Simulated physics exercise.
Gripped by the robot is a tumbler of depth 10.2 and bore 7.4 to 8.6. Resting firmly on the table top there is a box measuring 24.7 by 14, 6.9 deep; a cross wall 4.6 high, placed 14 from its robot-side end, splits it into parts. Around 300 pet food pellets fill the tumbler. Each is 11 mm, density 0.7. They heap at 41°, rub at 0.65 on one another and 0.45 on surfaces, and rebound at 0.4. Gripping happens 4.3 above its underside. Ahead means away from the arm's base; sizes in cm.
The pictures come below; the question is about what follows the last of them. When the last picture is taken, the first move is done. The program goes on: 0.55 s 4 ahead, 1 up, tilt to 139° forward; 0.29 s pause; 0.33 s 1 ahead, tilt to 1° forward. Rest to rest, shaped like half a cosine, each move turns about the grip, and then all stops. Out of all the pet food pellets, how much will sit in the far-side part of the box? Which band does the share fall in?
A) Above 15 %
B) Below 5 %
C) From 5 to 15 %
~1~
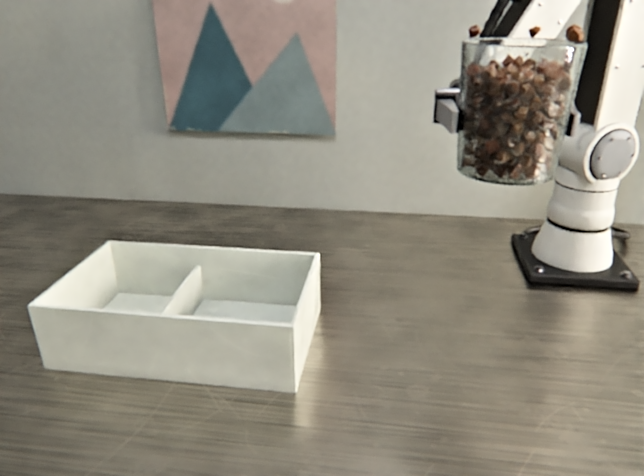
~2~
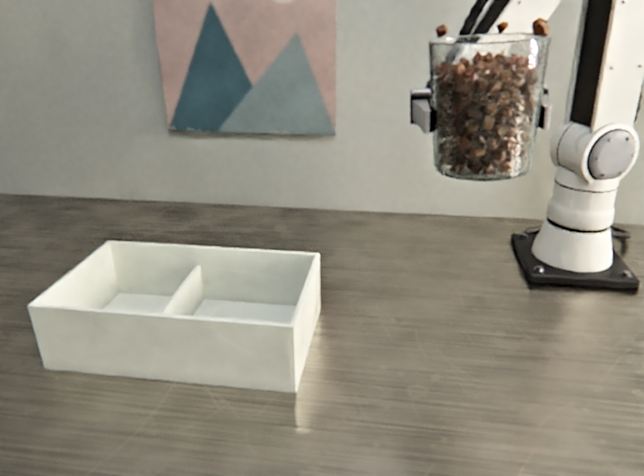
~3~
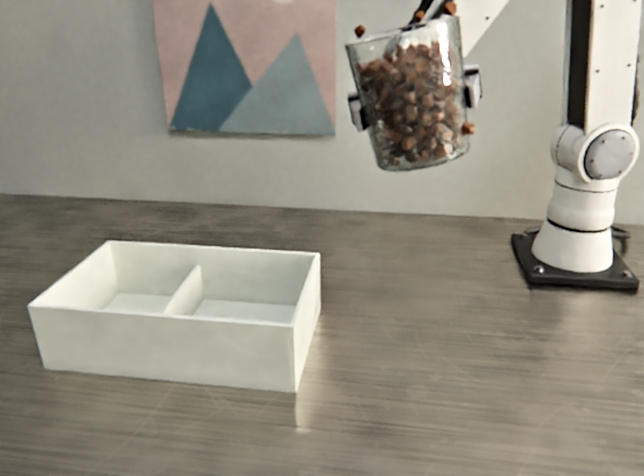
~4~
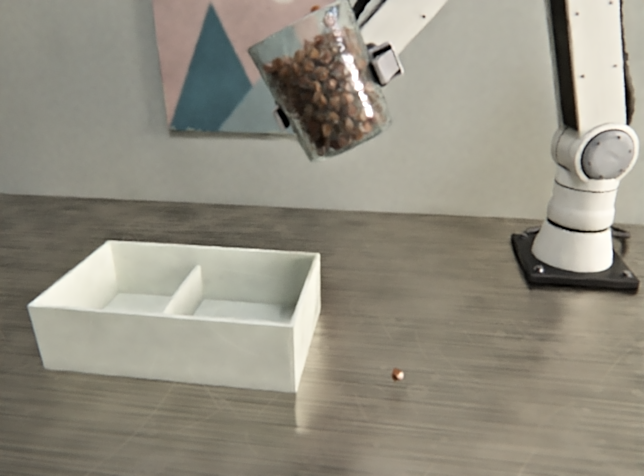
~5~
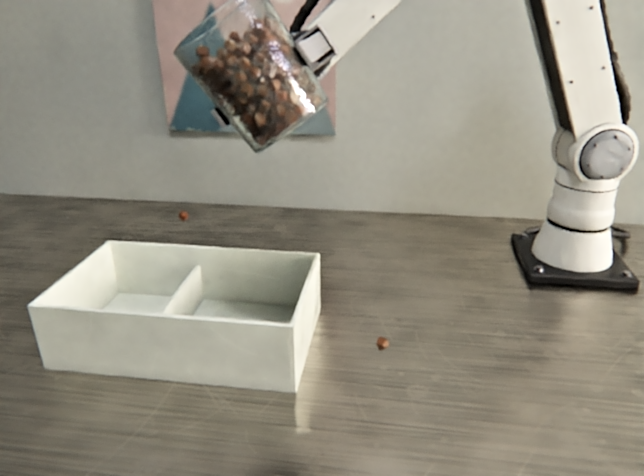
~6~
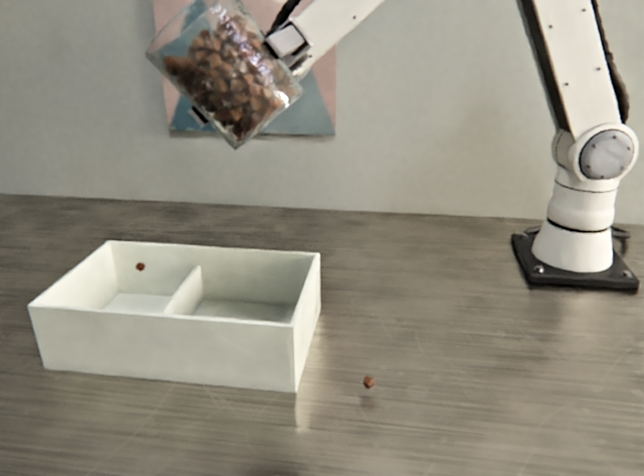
The answer is A.
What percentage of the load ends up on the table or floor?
About 0 %.
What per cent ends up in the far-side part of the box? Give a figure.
It comes to around 95 per cent.
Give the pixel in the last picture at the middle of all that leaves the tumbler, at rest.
Near (130, 317).
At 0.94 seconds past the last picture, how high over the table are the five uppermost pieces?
4 cm, roughly.
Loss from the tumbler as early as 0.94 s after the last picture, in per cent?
Close to 100 per cent of the load is out at that point.
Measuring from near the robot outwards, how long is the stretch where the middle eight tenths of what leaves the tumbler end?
The stretch is around 8 cm.
Then, 0.47 s on, tilted 134° forward, highest piece 30 above the table; 240 in the tumbler, 16 in the far-side part, 1 on the table or floor, 38 in flight or on a rim.
Then, 0.94 s on, tilted 112° forward, highest piece 4 above the table; 281 in the far-side part, 13 in the robot-side part, 1 on the table or floor.
Then, 1.37 s on, level, highest piece 4 above the table; 281 in the far-side part, 13 in the robot-side part, 1 on the table or floor.
Then, 2.42 s on, level, highest piece 4 above the table; 281 in the far-side part, 13 in the robot-side part, 1 on the table or floor.
In the end, 281 in the far-side part, 13 in the robot-side part, 1 on the table or floor. That is 95 % in the far-side part of the box.
